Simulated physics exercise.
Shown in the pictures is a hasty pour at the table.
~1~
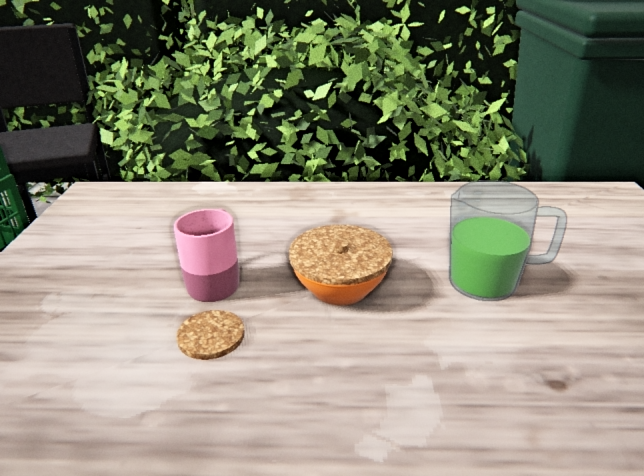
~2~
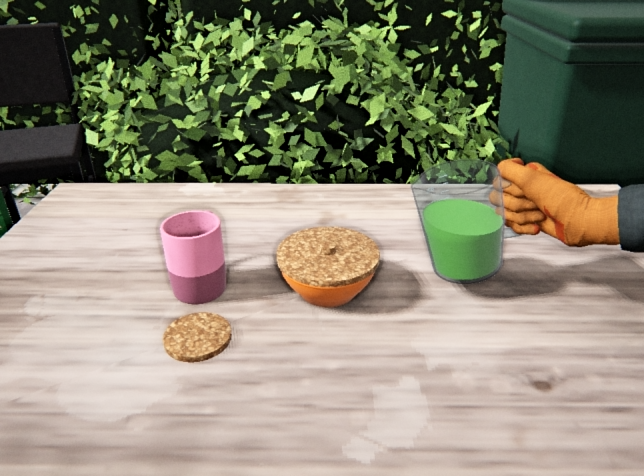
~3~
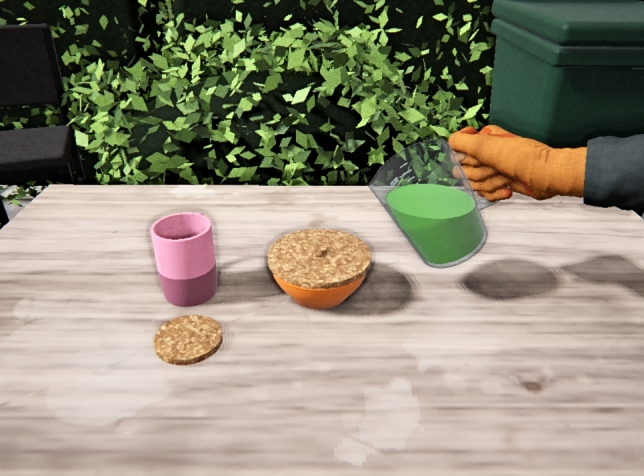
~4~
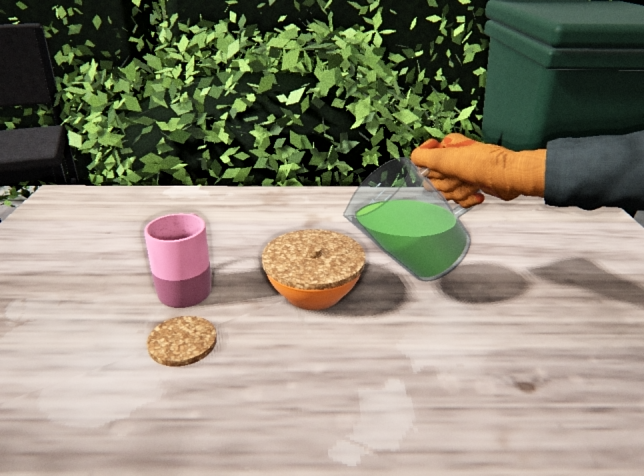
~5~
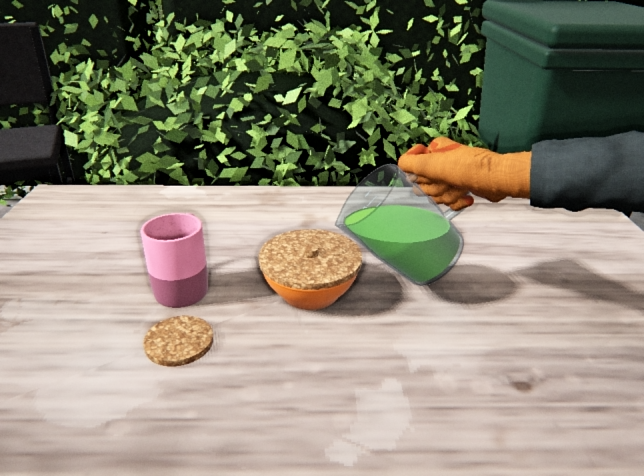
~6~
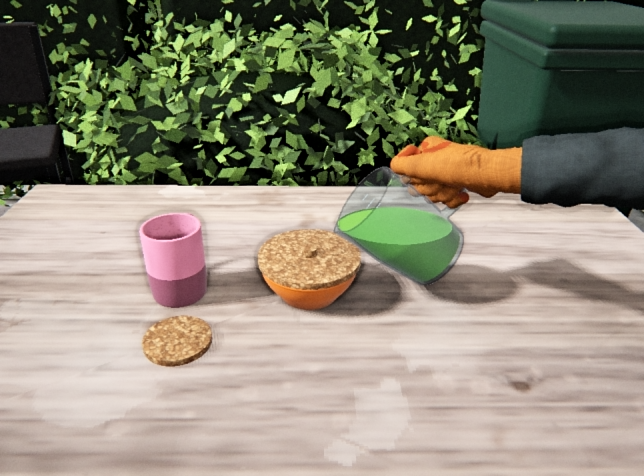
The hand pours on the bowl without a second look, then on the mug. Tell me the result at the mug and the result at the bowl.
My prediction: The mug welcomes it; the bowl repels it.
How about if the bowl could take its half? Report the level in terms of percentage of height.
It would come up to something like 65 per cent.
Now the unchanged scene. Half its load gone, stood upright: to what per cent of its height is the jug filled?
Close to 30 percent.
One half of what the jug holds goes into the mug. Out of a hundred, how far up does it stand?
Roughly 65 per cent of its height.
Soon after, it hits the lid of the bowl and runs off.
Later, the green juice goes into the mug.
In the end, the bowl is empty, in a puddle; the mug has its share inside.
